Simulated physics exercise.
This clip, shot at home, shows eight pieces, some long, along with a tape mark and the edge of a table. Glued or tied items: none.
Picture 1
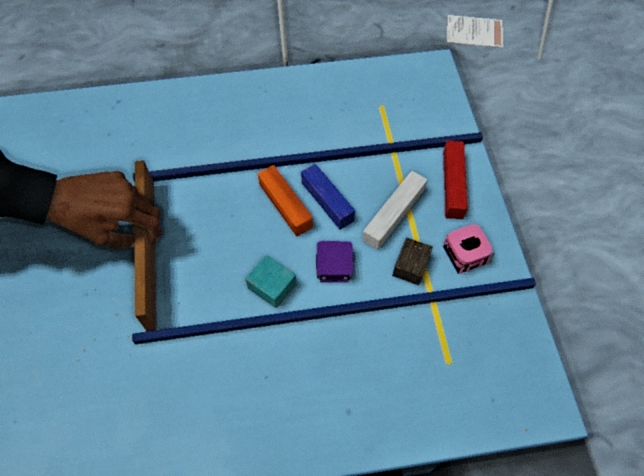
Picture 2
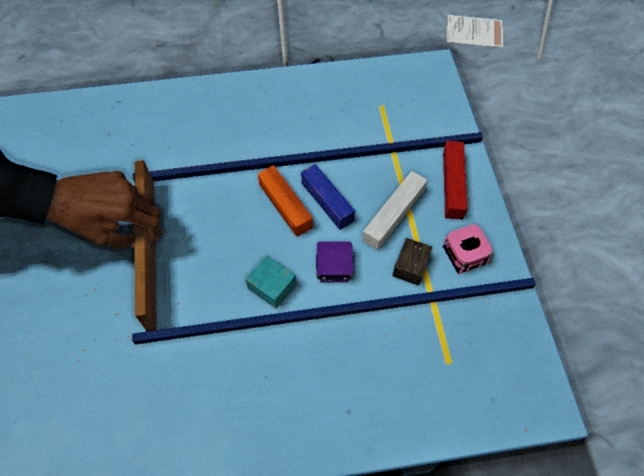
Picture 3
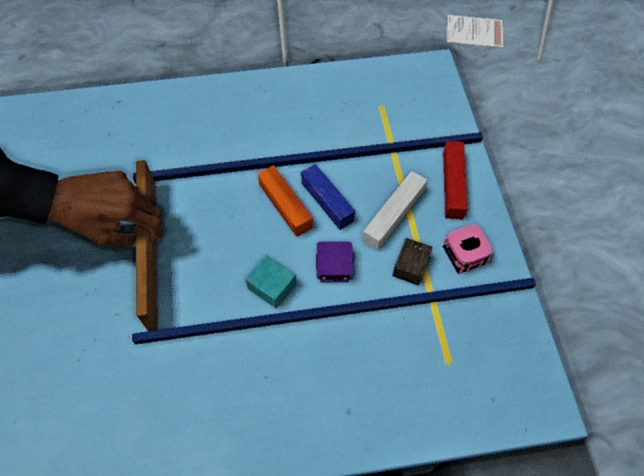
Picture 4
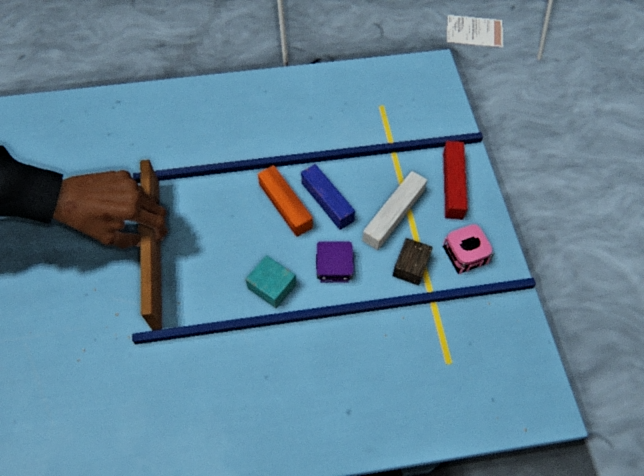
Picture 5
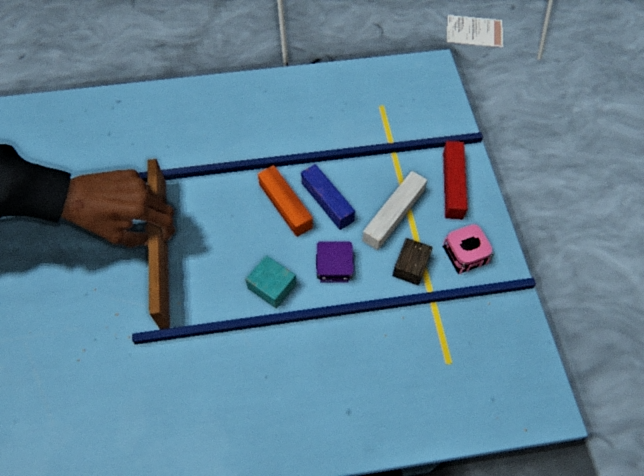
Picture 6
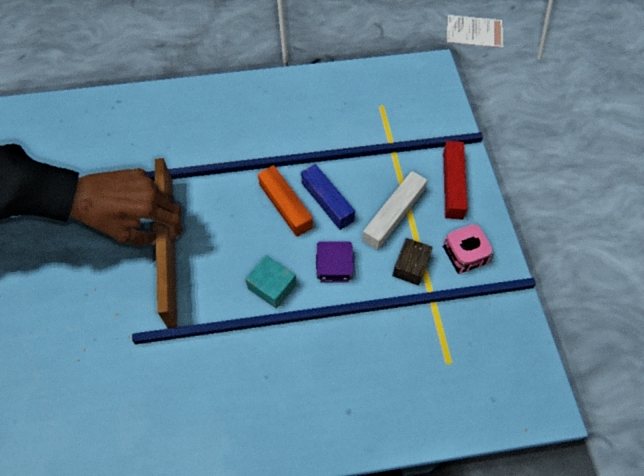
On a light blue tabletop, a hand slides a wooden board slightly right toward eight still pieces.
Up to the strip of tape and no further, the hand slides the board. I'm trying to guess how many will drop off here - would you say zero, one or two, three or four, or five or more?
The board is going to sweep off none.
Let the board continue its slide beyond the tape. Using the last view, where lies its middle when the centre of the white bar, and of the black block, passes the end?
Estimated middle: (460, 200), and (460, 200) for the other.
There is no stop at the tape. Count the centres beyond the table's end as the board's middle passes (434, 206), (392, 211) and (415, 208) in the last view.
Result per place: 1; 0; 0.
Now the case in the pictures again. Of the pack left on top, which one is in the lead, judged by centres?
Looking at the middles, it's the pink case.
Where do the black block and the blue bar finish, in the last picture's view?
In the last picture the first middle sits at (476, 253) and the other at (432, 183).
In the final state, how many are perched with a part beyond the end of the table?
So the number is 1.
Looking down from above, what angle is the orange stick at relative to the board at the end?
About 0°.
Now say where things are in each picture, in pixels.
The first picture shows red bar (455, 179); pink case (467, 249); black block (412, 262); board (145, 243); tape (411, 219).
The second picture shows pink case (467, 249); turquoise block (271, 282).
The third picture shows black block (412, 262); board (147, 242).
The fourth picture shows red bar (455, 179); white bar (395, 210).
The fifth picture shows pink case (467, 249); blue bar (327, 196).
The sixth picture shows red bar (455, 179); pink case (467, 249); black block (412, 262); board (166, 240); tape (411, 219).
Soon after, none off yet; red bar at rest near (455, 179); pink case at rest near (467, 249); black block at rest near (412, 262).
At rest, the number that fall off is zero.
